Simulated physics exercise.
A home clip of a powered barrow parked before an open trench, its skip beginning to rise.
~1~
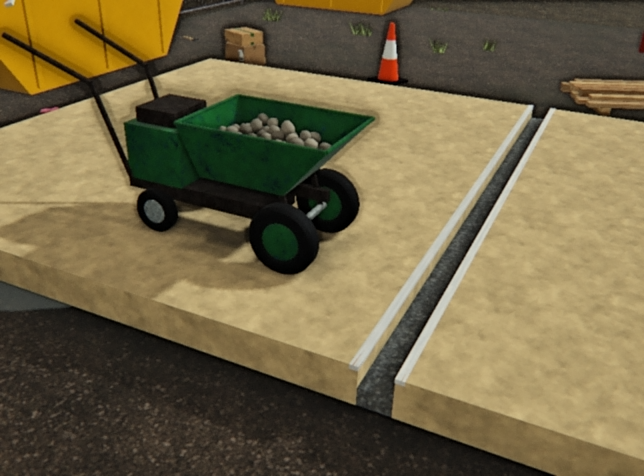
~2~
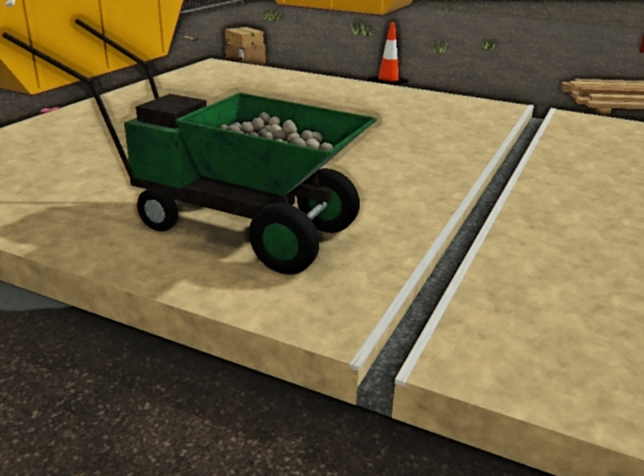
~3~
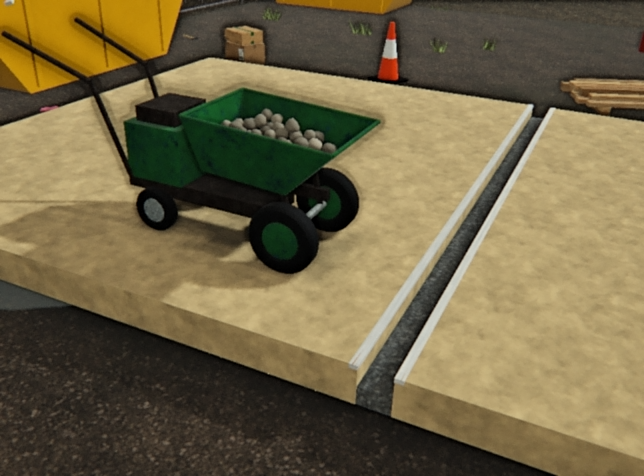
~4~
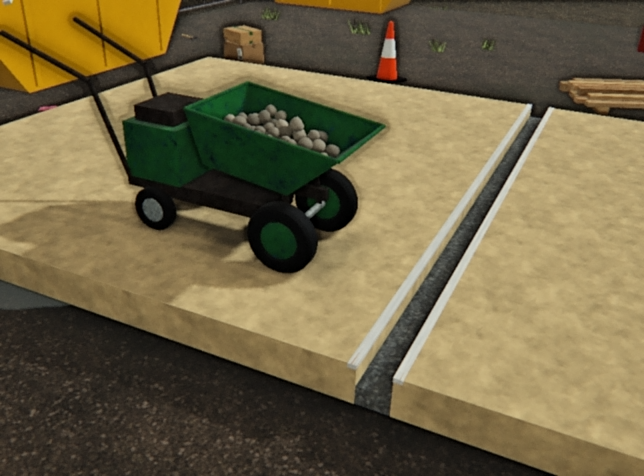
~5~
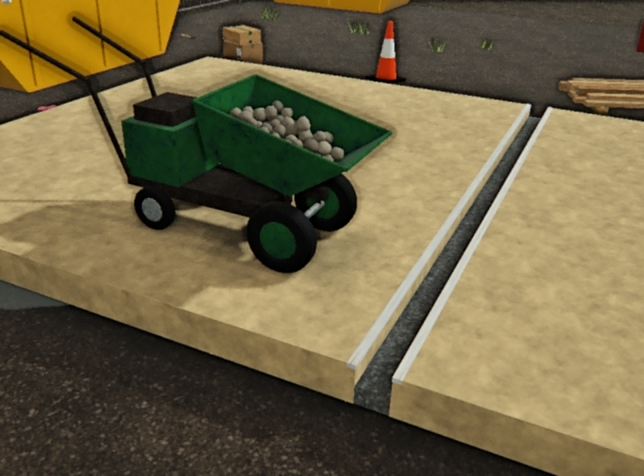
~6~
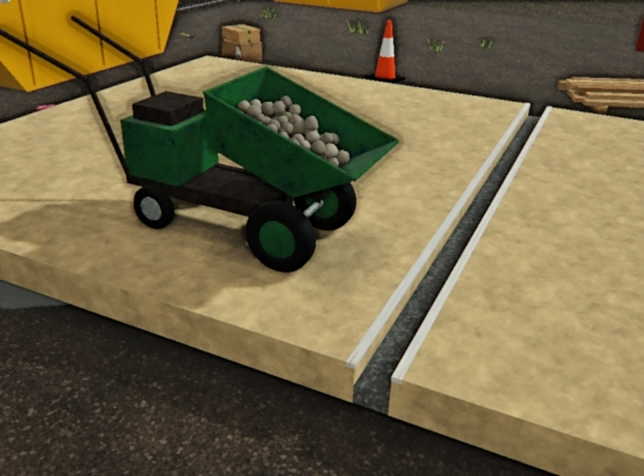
In this clip, a green powered barrow loaded with rounded grey stones stands on a tan slab to the left of a narrow trench, and its skip gradually tilts forward toward the right while the wheels stay still.
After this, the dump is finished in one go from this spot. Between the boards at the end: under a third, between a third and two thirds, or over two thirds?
In the trench: Between a third and two thirds.
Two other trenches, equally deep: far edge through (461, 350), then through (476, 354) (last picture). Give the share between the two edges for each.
Roughly 80 per cent, and 80 per cent.
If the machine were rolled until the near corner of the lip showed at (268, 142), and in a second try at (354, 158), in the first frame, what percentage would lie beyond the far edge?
First some 0, then 40 per cent.
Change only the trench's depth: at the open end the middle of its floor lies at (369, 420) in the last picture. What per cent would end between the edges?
Some 70 per cent.
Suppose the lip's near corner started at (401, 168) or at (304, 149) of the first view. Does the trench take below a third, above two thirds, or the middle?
At the first place below one third, at the second the middle third.
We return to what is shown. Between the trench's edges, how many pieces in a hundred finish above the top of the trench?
Some 35 per cent.
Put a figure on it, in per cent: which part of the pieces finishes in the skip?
It comes to 25 per cent or so.
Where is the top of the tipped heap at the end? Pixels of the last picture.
Close to (422, 270).
Shortly afterwards, skip tipped steeply; the whole lot in the skip.
Next, skip tipped right over; the bulk in the skip; a little short of the trench; near a quarter in or heaped over the trench.
Some moments later, skip tipped right over; near a quarter in the skip; a little short of the trench; near half in or heaped over the trench; a little beyond it.
In the end, skip tipped right over; near a quarter in the skip; a little short of the trench; near half in or heaped over the trench; a little beyond it.
